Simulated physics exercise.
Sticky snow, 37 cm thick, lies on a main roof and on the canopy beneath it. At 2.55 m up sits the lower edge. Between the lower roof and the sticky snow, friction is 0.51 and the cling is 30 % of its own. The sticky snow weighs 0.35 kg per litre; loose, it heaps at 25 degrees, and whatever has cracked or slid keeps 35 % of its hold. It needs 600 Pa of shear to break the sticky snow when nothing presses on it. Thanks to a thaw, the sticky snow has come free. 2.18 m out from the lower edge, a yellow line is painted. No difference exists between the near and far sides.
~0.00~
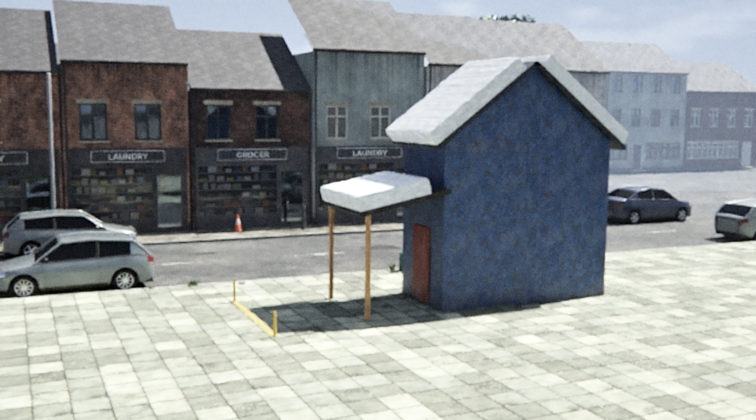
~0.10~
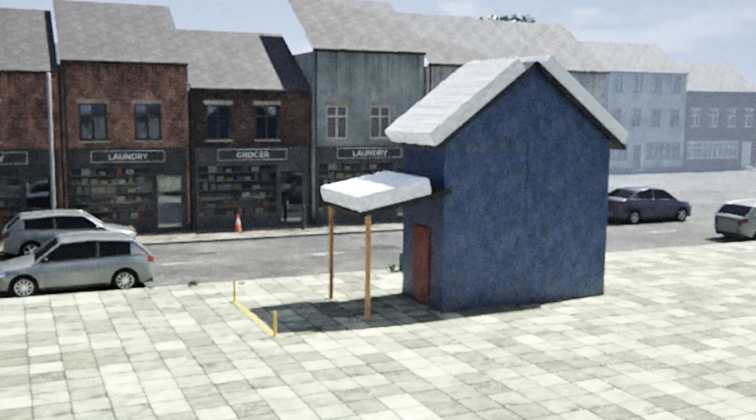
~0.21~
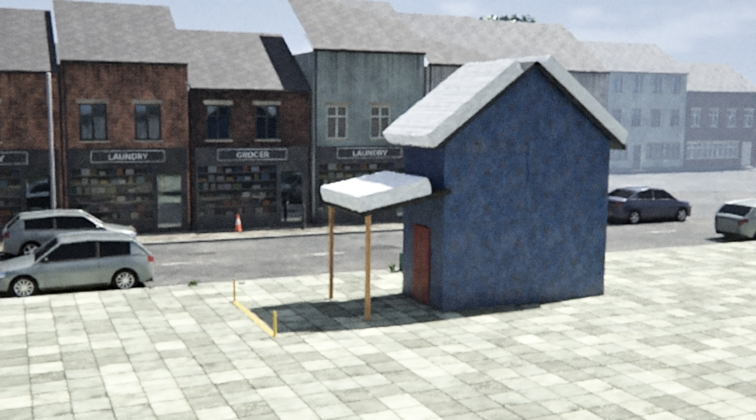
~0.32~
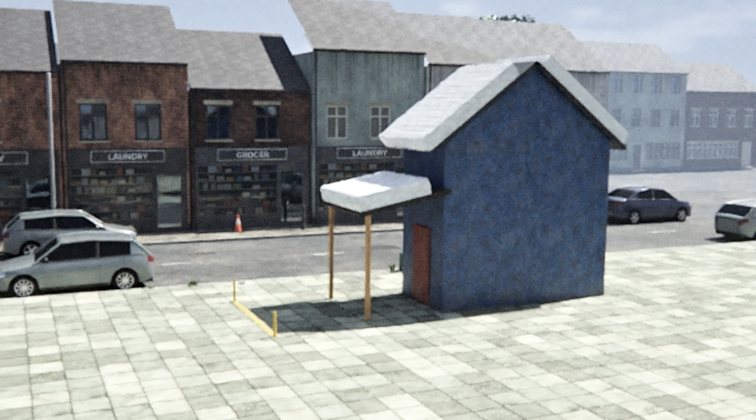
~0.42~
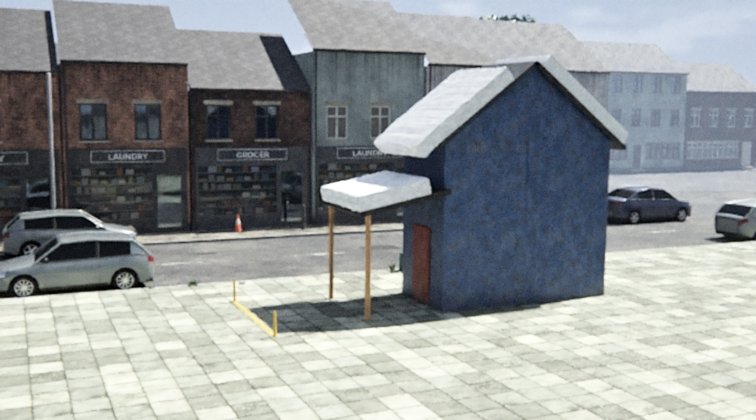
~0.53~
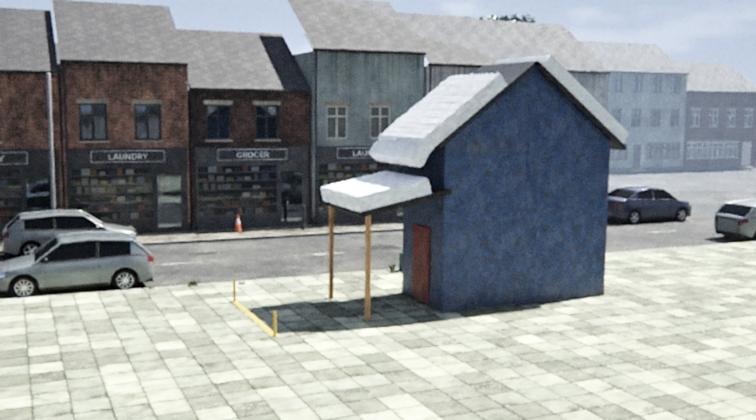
The clip opens on a small blue building with thick white snow on its main roof and on the post-supported canopy below, across from a row of shops. The upper snow creeps down the left slope, then slides farther past the roof's lower edge, finally bending and cracking above the canopy.
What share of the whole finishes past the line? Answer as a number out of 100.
I would say 27 per cent of the whole.
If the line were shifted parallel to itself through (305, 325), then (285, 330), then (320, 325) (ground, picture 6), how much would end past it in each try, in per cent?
The three tries give 45 %, 35 % and 50 % in turn.
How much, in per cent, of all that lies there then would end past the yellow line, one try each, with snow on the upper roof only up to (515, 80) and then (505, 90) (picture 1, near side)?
It would be around 20 percent and then around 14 percent.
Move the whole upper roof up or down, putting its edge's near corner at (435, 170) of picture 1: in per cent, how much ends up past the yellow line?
Result: Near 4 %.
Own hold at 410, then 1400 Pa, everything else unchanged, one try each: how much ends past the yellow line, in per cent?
The answers, in order, are 30 % and 7 %.
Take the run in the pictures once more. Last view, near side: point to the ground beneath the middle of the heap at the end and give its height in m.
(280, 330), 0.4 m.
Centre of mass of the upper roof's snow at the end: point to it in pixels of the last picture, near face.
Look around (294, 291) on the near face.
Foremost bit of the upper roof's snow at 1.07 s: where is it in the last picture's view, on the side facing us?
I'd point to around (360, 192).
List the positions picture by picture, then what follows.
The first picture shows front end of the sticky snow at (437, 131).
The second picture shows front end of the sticky snow at (436, 137), its middle shifted 2.8 cm.
The third picture shows front end of the sticky snow at (434, 139), its middle shifted 11 cm, 4 % of it past the upper edge, in one piece.
The fourth picture shows front end of the sticky snow at (430, 136), its middle shifted 24 cm, 8 % of it past the upper edge, in one piece.
The fifth picture shows front end of the sticky snow at (424, 142), its middle shifted 43 cm, 15 % of it past the upper edge, in one piece.
The sixth picture shows front end of the sticky snow at (417, 149), its middle shifted 68 cm, 23 % of it past the upper edge, cracking.
By 1.07 s, none is below the lower edge and 0 % is past the line.
By 1.71 s, 36 % is below the lower edge and 0 % is past the line.
By 2.36 s, 63 % is below the lower edge and 25 % is past the line.
By 3.00 s, 64 % is below the lower edge and 27 % is past the line.
By 3.40 s, at the end, 64 % is below the lower edge and 27 % is past the line.
